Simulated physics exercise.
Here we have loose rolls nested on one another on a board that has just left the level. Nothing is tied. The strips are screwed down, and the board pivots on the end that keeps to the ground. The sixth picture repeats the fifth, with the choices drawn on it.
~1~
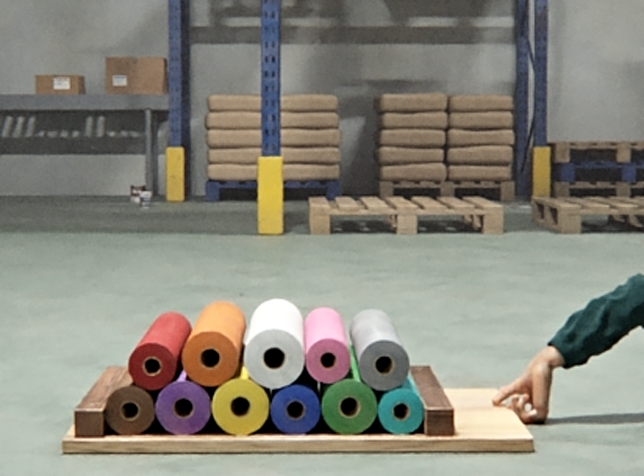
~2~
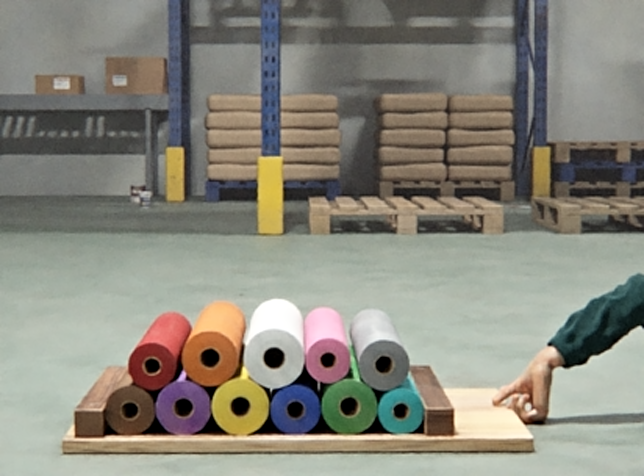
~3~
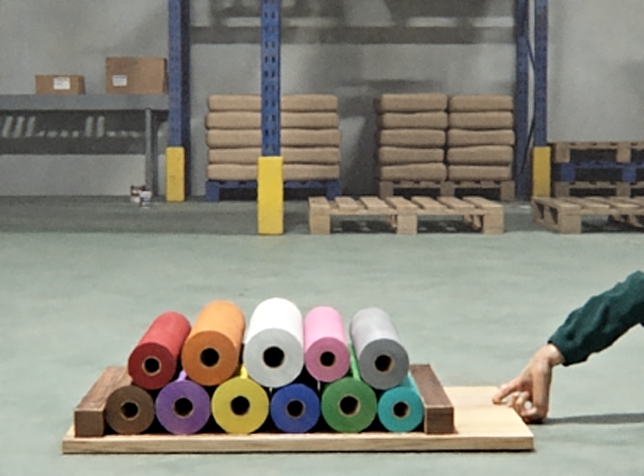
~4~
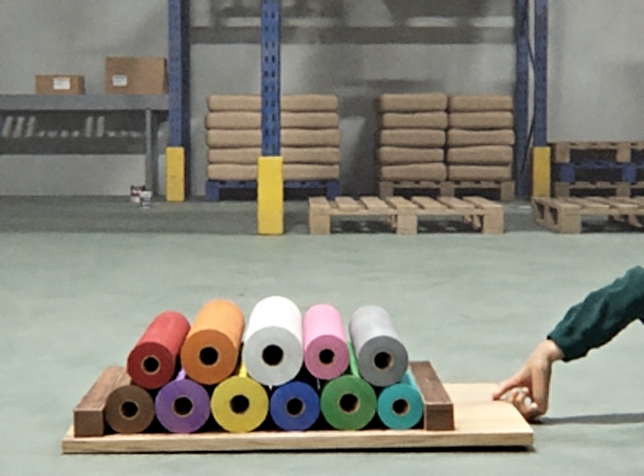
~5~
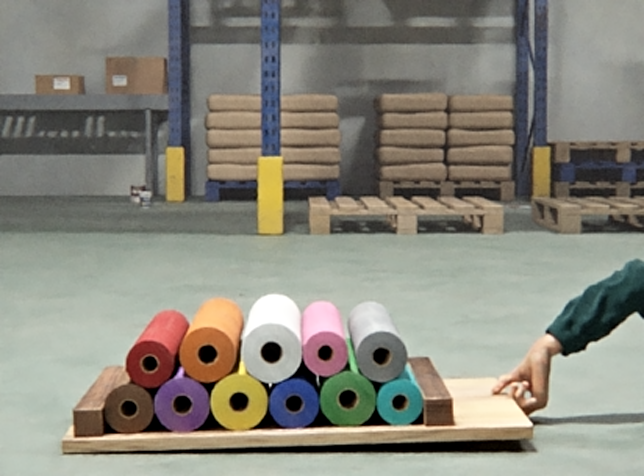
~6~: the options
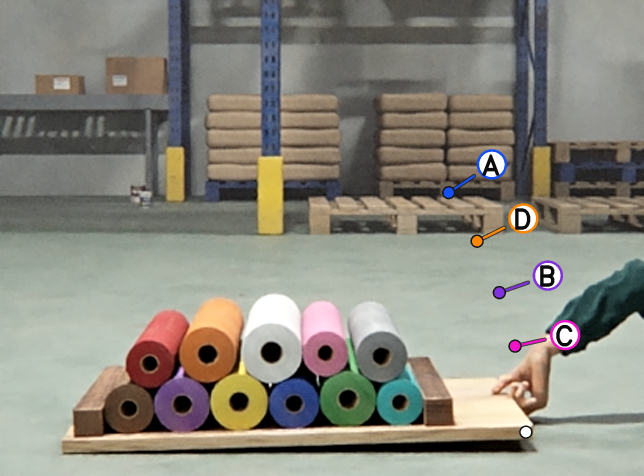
A hand at the right lifts that end of a wooden board slightly off a warehouse floor, the left end staying down, while the colourful rolls stacked in two rows between wooden strips tilt slightly with it.
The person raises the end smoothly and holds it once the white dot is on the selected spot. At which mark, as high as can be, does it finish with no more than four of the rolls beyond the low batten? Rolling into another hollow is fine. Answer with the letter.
At most to A.
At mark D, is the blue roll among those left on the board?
Yes, with D.
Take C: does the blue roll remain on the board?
The blue roll: Yes.
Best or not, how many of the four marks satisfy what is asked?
Four of the four.
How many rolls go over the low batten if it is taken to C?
At C the number is none.
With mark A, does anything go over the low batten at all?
At A: Yes.
On the copy, A at (449, 193); B at (499, 293); C at (515, 346); D at (477, 241); the white dot at (526, 432).
On A. First, board at 19°.
Then, board at 33°.
Finally, board at 33°, four over the low batten (white, red, orange, pink).
By contrast, B none over the low batten; C none over the low batten; D one over the low batten (red).
